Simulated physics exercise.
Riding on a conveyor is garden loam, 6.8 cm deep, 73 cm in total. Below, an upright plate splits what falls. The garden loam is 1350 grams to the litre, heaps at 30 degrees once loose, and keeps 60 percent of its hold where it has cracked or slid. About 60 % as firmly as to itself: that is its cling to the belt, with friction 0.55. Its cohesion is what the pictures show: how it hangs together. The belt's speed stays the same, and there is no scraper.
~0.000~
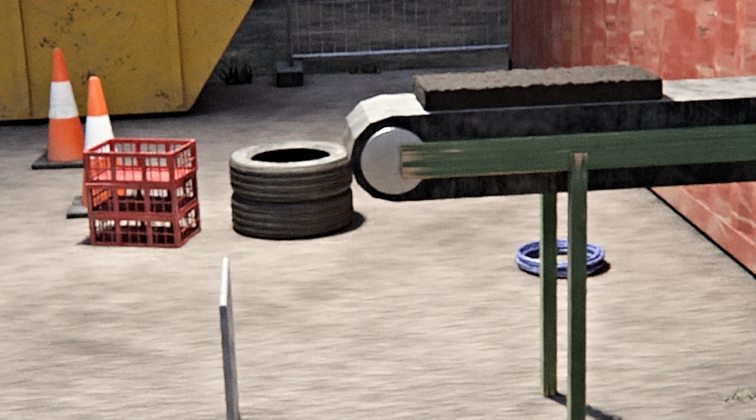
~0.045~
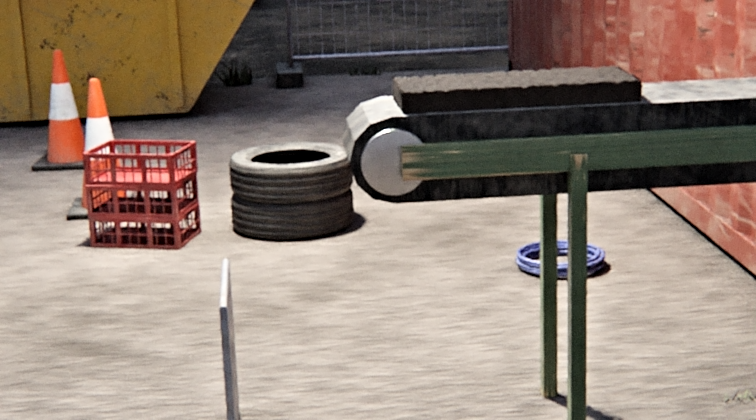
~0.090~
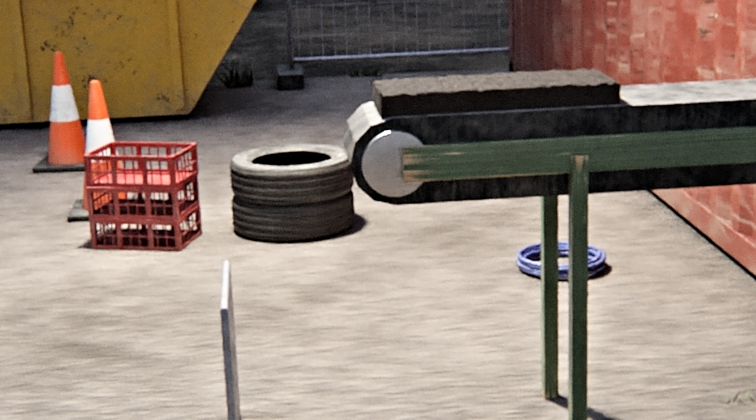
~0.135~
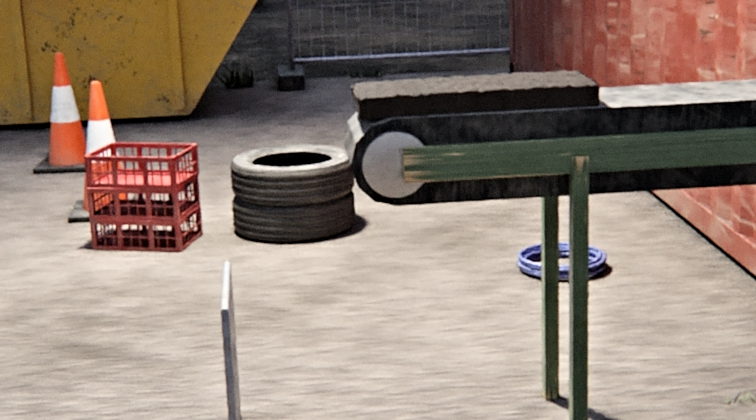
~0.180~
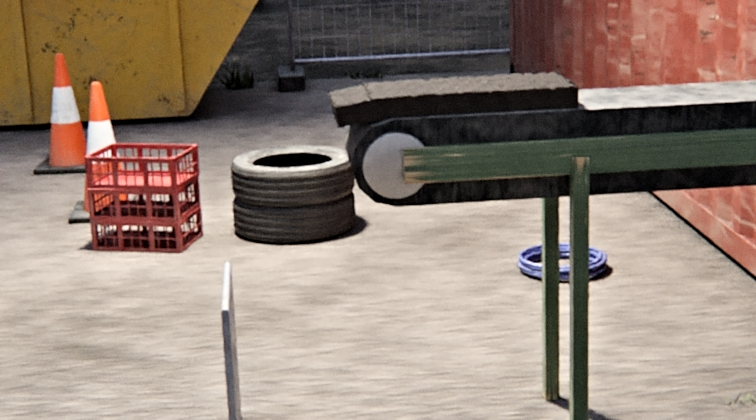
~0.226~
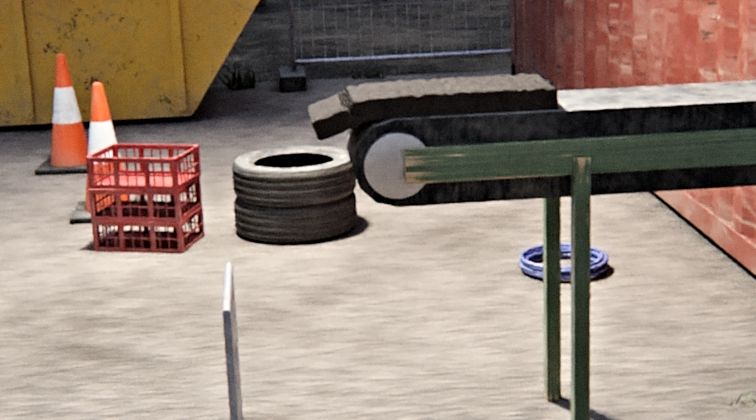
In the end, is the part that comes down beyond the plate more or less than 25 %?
It comes out beyond 25 %.
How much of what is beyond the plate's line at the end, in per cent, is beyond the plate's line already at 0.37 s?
The value is close to 0 %.
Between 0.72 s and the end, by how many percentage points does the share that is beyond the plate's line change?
Measured change: Roughly 30 per cent.
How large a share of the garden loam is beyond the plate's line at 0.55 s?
Some 25 per cent.
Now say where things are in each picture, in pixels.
The first picture shows foremost bit of the garden loam at (425, 93).
The second picture shows foremost bit of the garden loam at (403, 95).
The third picture shows foremost bit of the garden loam at (381, 96), 5 % of it past the top of the roller, in one piece.
The fourth picture shows foremost bit of the garden loam at (359, 103), 14 % of it past the top of the roller, in one piece.
The fifth picture shows foremost bit of the garden loam at (336, 113), 23 % of it past the top of the roller, in one piece.
The sixth picture shows foremost bit of the garden loam at (314, 128), 32 % of it past the top of the roller, cracking.
After 0.37 s, 0 % is beyond the plate's line.
After 0.55 s, 27 % is beyond the plate's line.
After 0.72 s, 56 % is beyond the plate's line.
After 0.90 s, 85 % is beyond the plate's line.
After 2.03 s, 85 % is beyond the plate's line.
